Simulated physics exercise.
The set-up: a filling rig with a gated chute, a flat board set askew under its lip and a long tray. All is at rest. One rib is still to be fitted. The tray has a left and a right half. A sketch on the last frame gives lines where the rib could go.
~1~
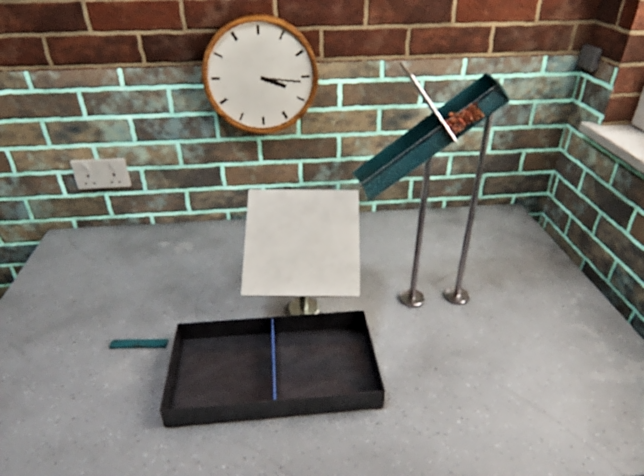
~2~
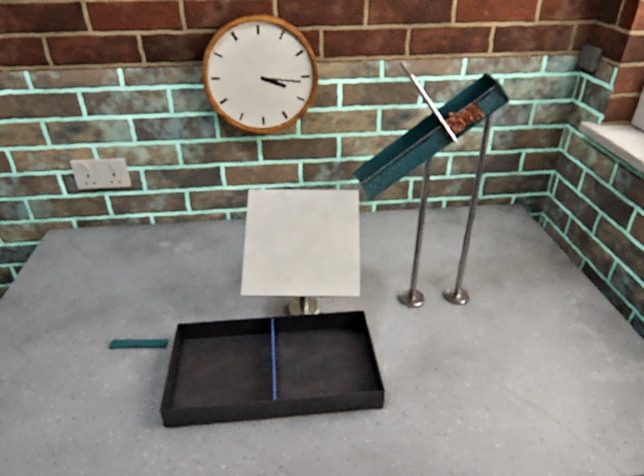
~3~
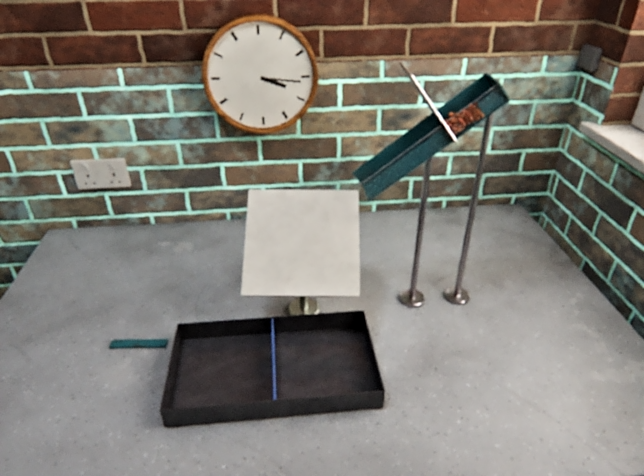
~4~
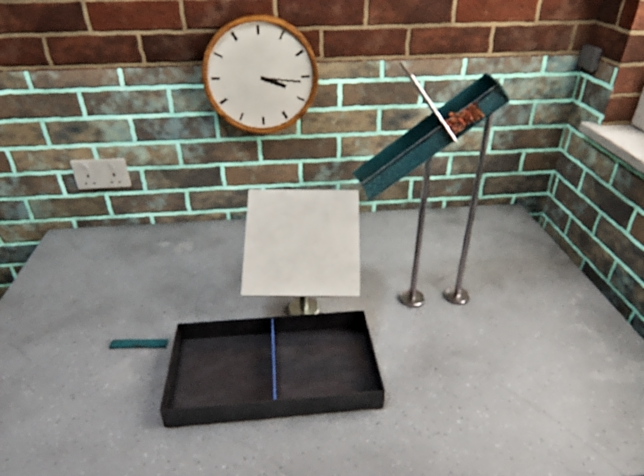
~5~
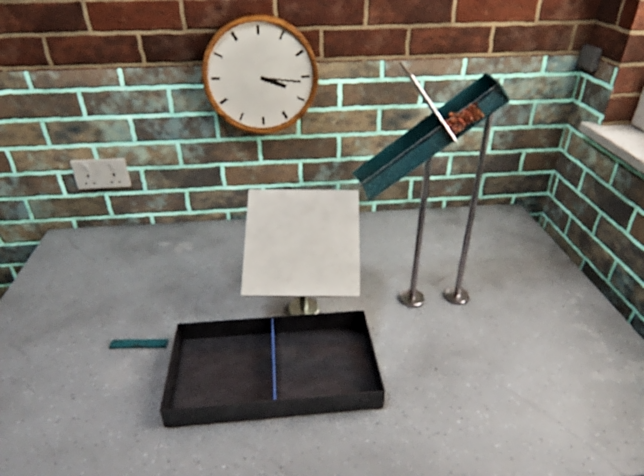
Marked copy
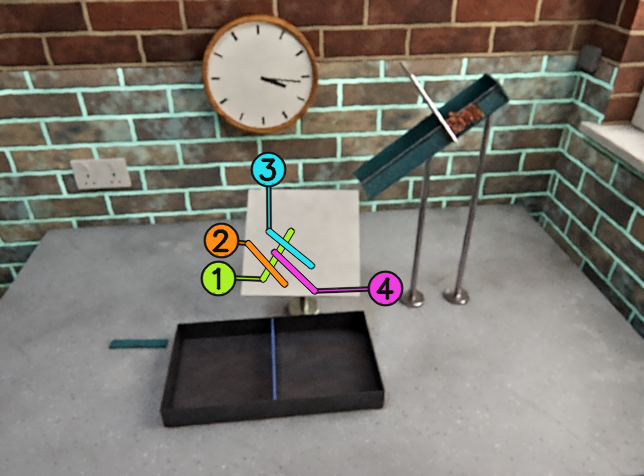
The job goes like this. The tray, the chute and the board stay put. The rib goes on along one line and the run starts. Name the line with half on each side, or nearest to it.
The answer is line 1.
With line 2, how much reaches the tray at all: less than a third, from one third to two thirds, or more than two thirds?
It is more than two thirds.
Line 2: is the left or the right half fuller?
Right.
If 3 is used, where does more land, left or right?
Right.
On the marked copy, line 1 from (291, 231) to (262, 279); line 2 from (248, 243) to (284, 284); line 3 from (269, 231) to (311, 265); line 4 from (274, 252) to (314, 291).
With 1, of what is caught, about half in the left half, about half in the right.
With 2, of what is caught, a small part in the left half, nearly all in the right.
With 3, of what is caught, none in the left half, all in the right.
With 4, of what is caught, none in the left half, all in the right.
